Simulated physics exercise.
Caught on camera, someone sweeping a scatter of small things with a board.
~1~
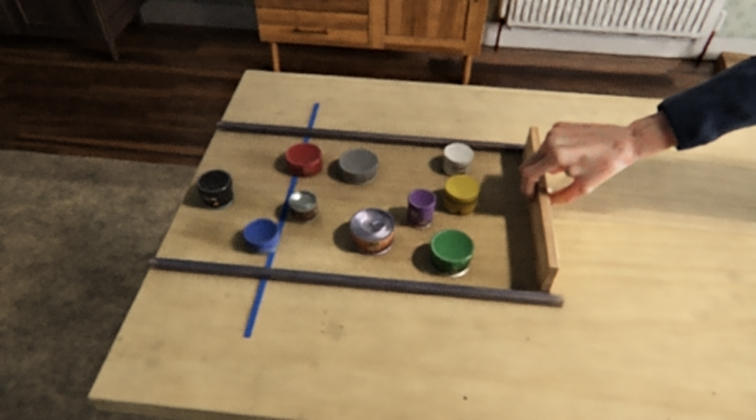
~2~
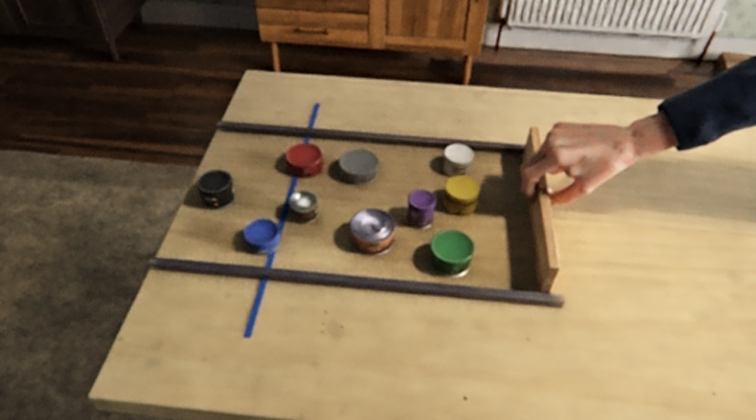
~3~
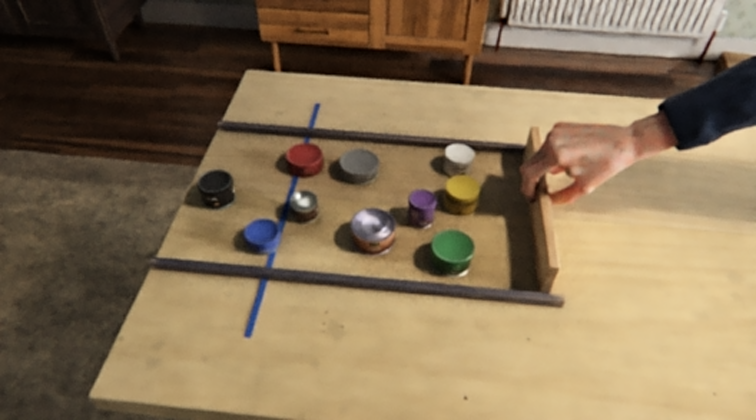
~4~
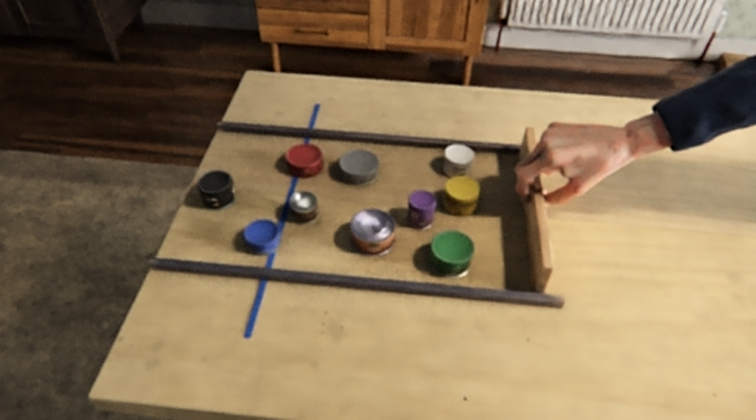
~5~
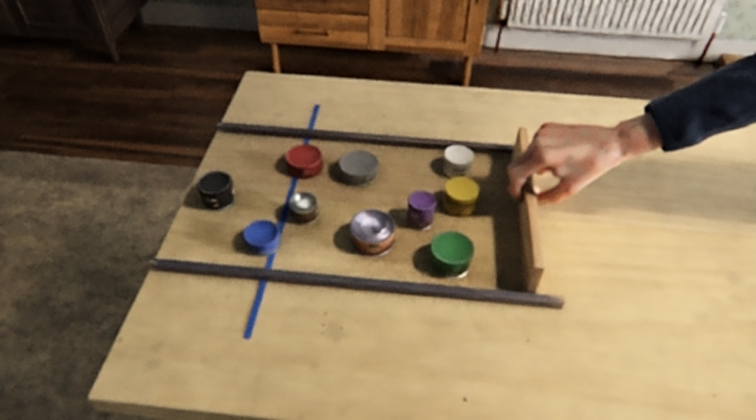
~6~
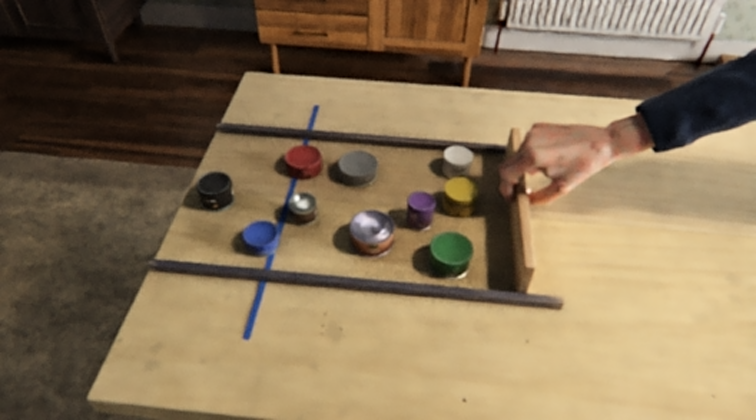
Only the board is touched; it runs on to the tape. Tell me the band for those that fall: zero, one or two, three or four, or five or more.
Outcome: The number that fall off is zero.
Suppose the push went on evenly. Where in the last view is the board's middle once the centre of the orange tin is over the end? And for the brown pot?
For the orange tin at (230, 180), for the brown pot at (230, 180).
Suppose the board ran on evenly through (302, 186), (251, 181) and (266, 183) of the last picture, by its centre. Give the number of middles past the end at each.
In that order 0, 2 and 0.
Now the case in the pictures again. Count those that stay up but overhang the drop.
That would be 0.
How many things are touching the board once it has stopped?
The number is 4.
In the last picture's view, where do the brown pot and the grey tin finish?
First (244, 189), then (260, 164).
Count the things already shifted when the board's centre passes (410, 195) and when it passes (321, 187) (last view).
By then 5, and 9.
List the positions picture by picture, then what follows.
In the first picture, black tin (216, 190); blue pot (262, 237); red tub (304, 160); board (539, 203); tape (289, 197).
In the second picture, blue pot (262, 237); board (539, 203).
In the third picture, red tub (305, 160); orange tin (373, 232).
In the fourth picture, black tin (217, 190); grey tin (359, 168).
In the fifth picture, blue pot (262, 238); brown pot (304, 209).
In the sixth picture, black tin (216, 192); blue pot (262, 239); red tub (304, 162); board (518, 204); tape (289, 199).
Soon after, none off yet; black tin at rest near (216, 192); blue pot at rest near (262, 239); red tub at rest near (304, 162).
Then, none off yet; black tin at rest near (216, 192); blue pot moving near (254, 242); red tub moved about its own width near (265, 156).
At rest, the number that fall off is zero.
